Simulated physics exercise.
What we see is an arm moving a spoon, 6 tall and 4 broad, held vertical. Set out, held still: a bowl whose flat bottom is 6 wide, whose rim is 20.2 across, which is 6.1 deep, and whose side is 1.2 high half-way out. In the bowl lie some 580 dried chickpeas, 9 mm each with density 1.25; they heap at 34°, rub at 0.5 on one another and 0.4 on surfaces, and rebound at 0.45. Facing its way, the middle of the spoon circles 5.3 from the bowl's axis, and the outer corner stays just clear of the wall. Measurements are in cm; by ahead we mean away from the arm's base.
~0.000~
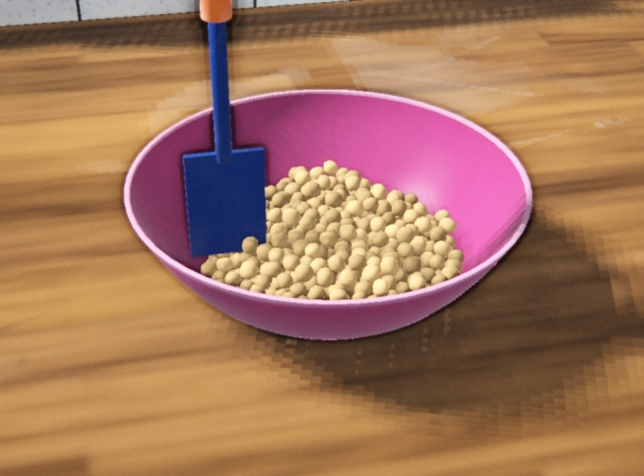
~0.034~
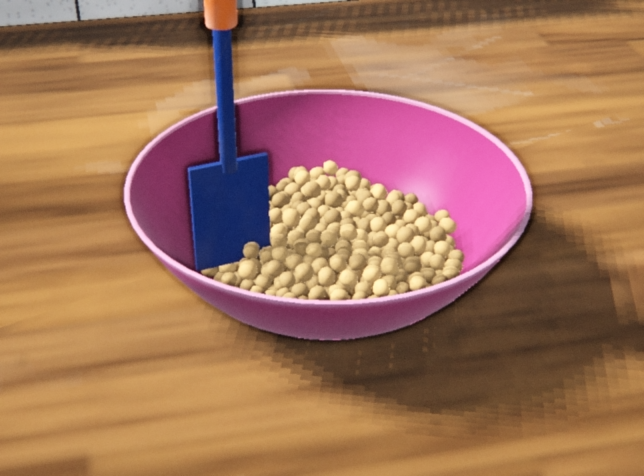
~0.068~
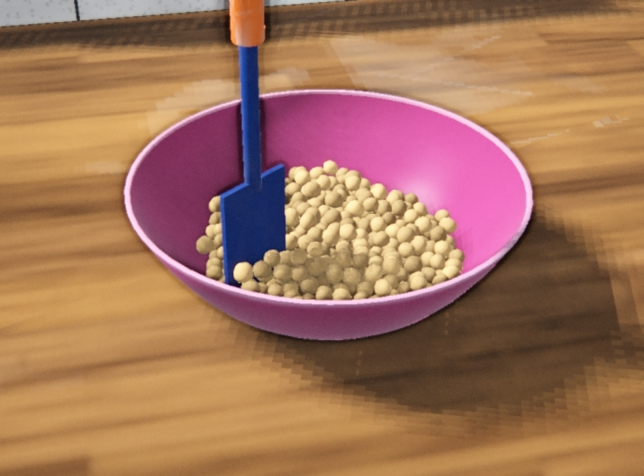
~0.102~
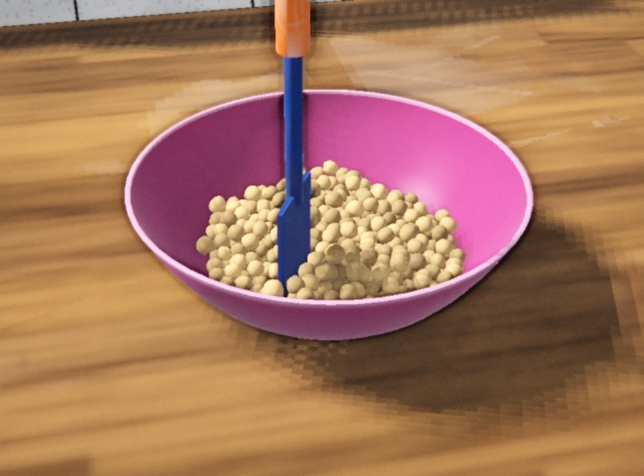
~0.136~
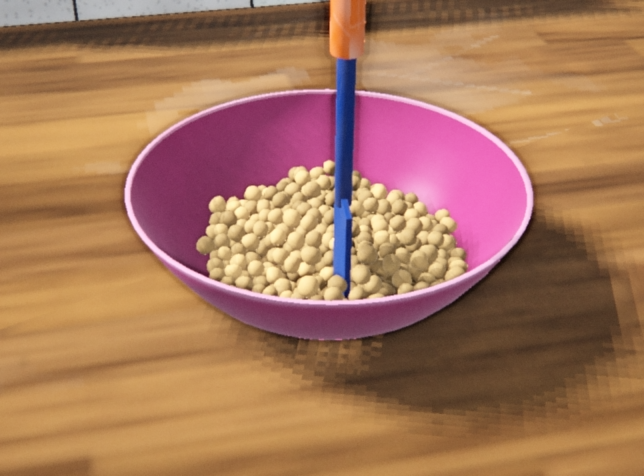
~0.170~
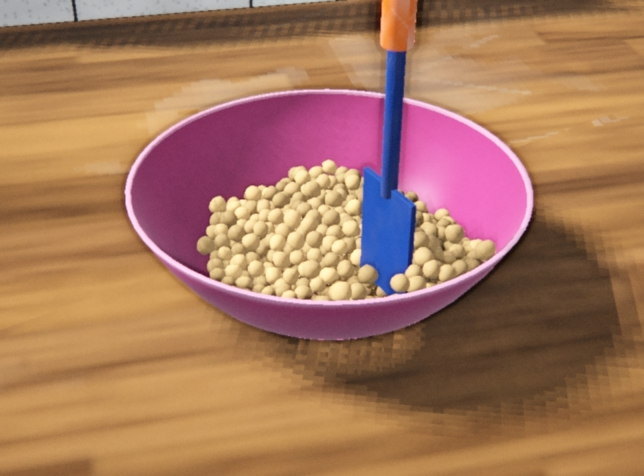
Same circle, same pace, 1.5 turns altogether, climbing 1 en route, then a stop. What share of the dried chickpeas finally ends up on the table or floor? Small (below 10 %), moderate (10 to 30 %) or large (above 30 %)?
Small.
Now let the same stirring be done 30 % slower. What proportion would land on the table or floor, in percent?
In that case, close to 0 in a hundred.
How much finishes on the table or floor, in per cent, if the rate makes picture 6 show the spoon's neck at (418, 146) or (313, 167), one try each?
Some 10 and 0 %.
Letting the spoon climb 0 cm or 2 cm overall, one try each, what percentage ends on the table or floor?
Close to 10 percent and close to 5 percent.
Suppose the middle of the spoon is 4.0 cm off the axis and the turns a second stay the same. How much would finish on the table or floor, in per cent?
Around 5 in a hundred.
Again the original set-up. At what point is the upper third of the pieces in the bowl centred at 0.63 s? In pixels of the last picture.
In the last picture it sits around (314, 239).
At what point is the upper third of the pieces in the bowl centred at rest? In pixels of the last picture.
Estimated centre: (333, 234).
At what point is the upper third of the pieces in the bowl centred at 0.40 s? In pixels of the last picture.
Look near (294, 181) for its middle.
After 0.40 s, 275° round, highest piece 8 above the table; 563 in the bowl, 8 on the table or floor, 8 in flight or on the tool.
After 0.63 s, 82° round, highest piece 7 above the table; 544 in the bowl, 34 on the table or floor, 1 in flight or on the tool.
After 0.95 s, 180° round, highest piece 4 above the table; 543 in the bowl, 36 on the table or floor.
After 1.65 s, 180° round, highest piece 4 above the table; 543 in the bowl, 36 on the table or floor.
At rest, 543 in the bowl, 36 on the table or floor. That is 6 % on the table or floor.
